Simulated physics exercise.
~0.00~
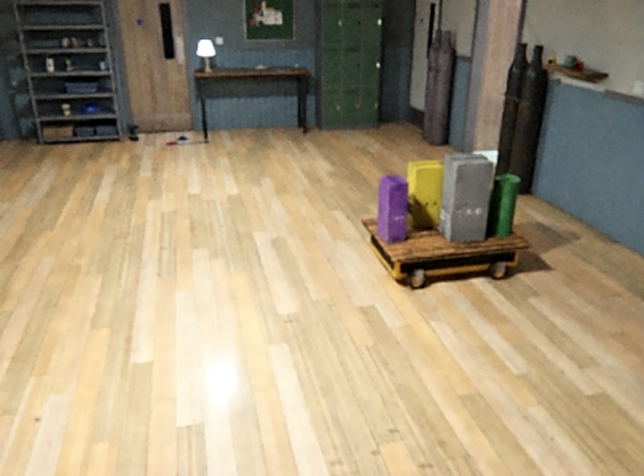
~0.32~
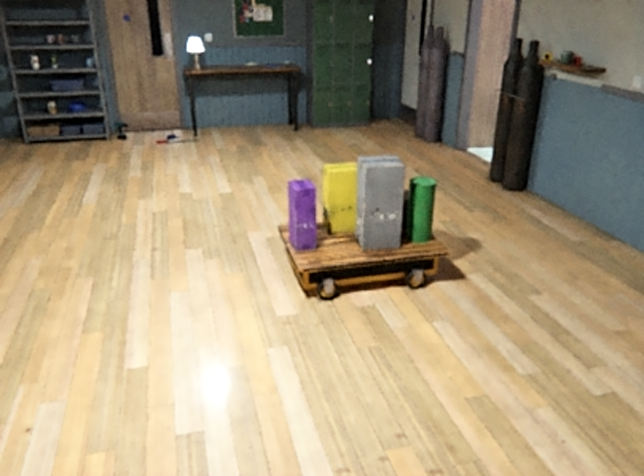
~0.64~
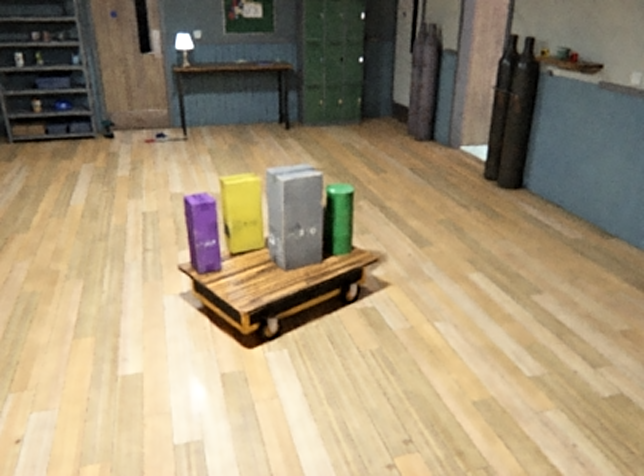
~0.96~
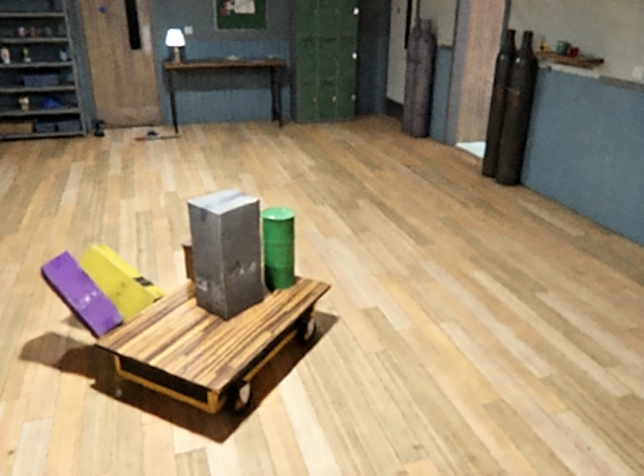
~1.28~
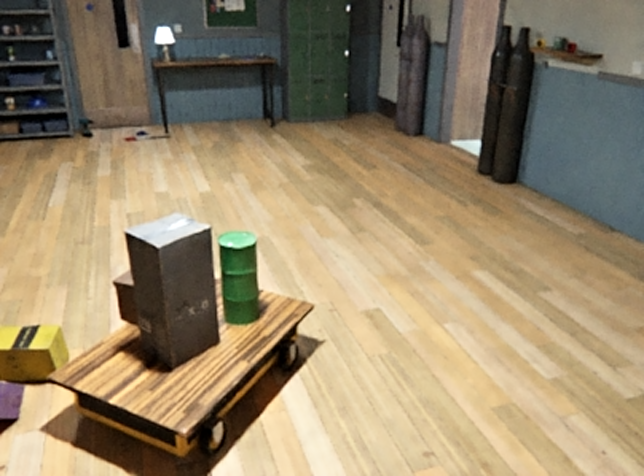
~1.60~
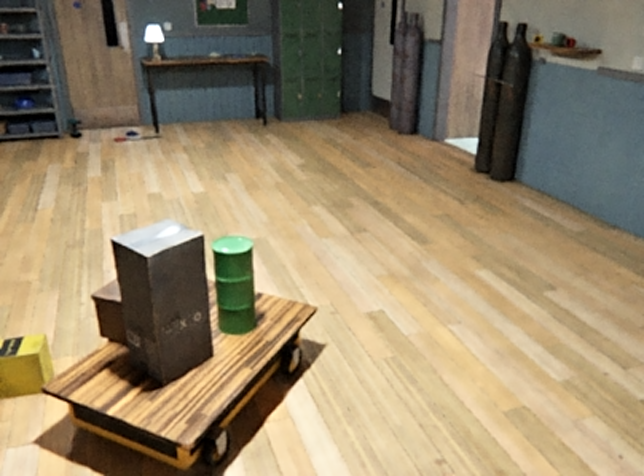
A low, wooden-topped flat cart rolls across the pale plank floor of a room with blue lower walls, seen from slightly above, with shelves, a lamp on a table and green lockers behind. On its deck stand a purple box at left, a yellow box, a tall grey box and a green canister at right. The cart moves left and nearer, turning as it comes. The purple and yellow boxes tip off its left side, revealing a small brown tote behind the grey box. The cart stops with the grey box, canister and tote aboard, the yellow box lying on the floor at left and the purple box out of sight.
